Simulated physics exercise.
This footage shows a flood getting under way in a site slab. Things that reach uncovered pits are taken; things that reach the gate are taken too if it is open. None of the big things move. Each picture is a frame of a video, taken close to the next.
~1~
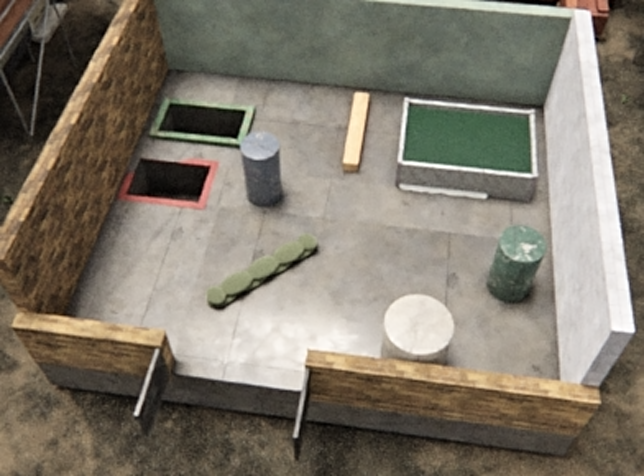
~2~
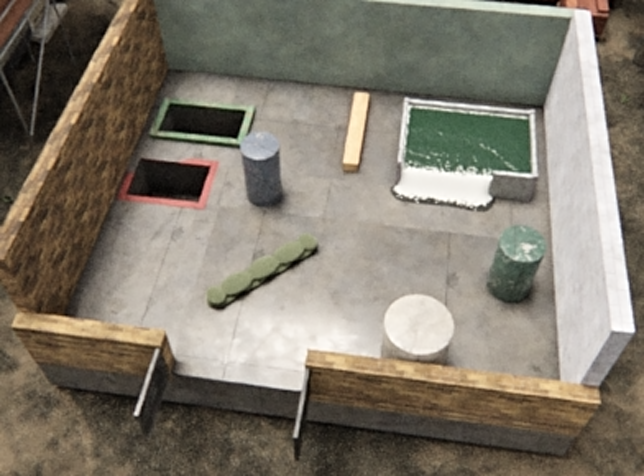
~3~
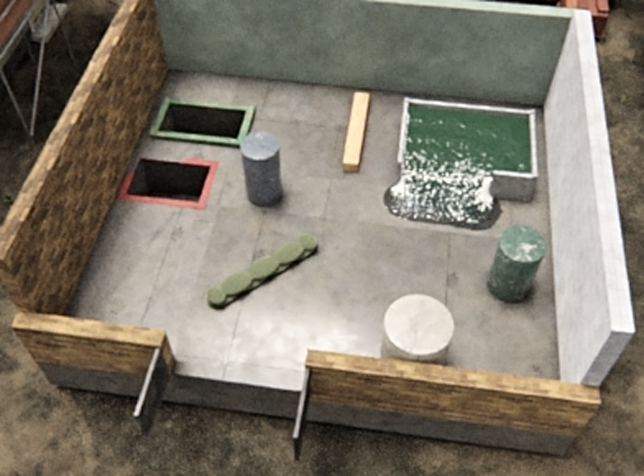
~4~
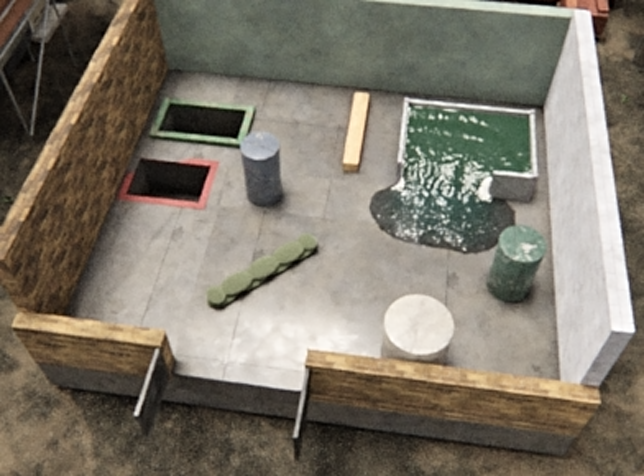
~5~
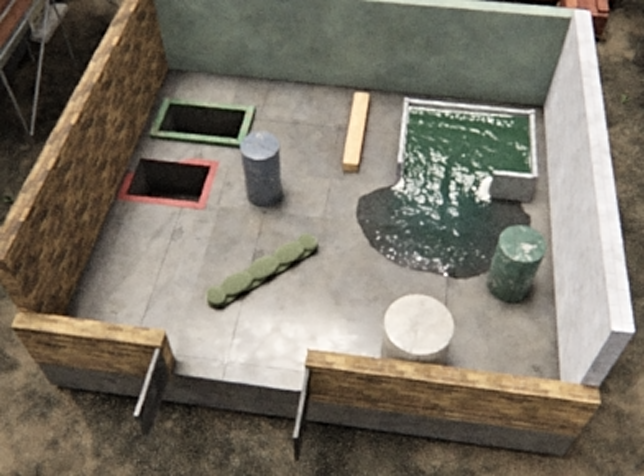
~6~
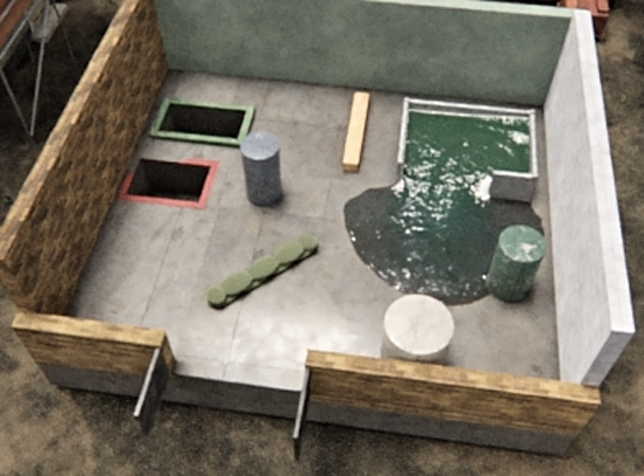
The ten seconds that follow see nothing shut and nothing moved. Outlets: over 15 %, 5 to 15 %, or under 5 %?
My prediction: The gate swallows beyond fifteen per cent; the green pit swallows below five per cent; the red pit swallows below five per cent.
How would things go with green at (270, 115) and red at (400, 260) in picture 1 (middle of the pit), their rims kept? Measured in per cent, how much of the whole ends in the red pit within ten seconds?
Per cent: Red 60.
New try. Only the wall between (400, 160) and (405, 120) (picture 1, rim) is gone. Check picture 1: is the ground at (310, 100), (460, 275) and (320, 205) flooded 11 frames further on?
Listed in order, they come out sitting in a pool, without a puddle and sitting in a pool.
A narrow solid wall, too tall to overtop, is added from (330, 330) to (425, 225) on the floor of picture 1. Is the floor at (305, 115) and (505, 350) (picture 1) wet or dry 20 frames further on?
In the listed order, the first spot is spared and the second is swamped.
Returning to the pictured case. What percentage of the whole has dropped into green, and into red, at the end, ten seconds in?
I reckon close to 0 % and close to 0 % respectively.
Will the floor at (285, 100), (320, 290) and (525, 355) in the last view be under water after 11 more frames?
First spared, then swamped, then swamped.
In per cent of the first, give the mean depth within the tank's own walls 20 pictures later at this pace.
Roughly 26 %.
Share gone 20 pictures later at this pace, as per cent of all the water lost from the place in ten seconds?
My figure: 25 percent.
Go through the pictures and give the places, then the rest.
The first frame shows the open tank at (467, 140) is whole and still.
In the second frame, water pours out at (444, 182) and has run to (488, 205).
In the third frame, water pours out at (444, 183) and has run to (389, 202).
In the fourth frame, water pours out at (444, 184) and has run to (480, 247).
In the fifth frame, the front is at (464, 273), out from the gap at (444, 184).
In the sixth frame, water pours out at (444, 184) and has run to (459, 299).
A moment on, water covers 25 % of the floor; the gate 0 %, the green pit 0 %, the red pit 0 %.
Next, water covers 35 % of the floor; the gate 0 %, the green pit 0 %, the red pit 0 %.
Then, water covers 40 % of the floor; the gate 8 %, the green pit 0 %, the red pit 0 %.
Later, water covers 50 % of the floor; the gate 19 %, the green pit 0 %, the red pit 0 %.
In the end, water covers 65 % of the floor; the gate 30 %, the green pit 0 %, the red pit 1 %.
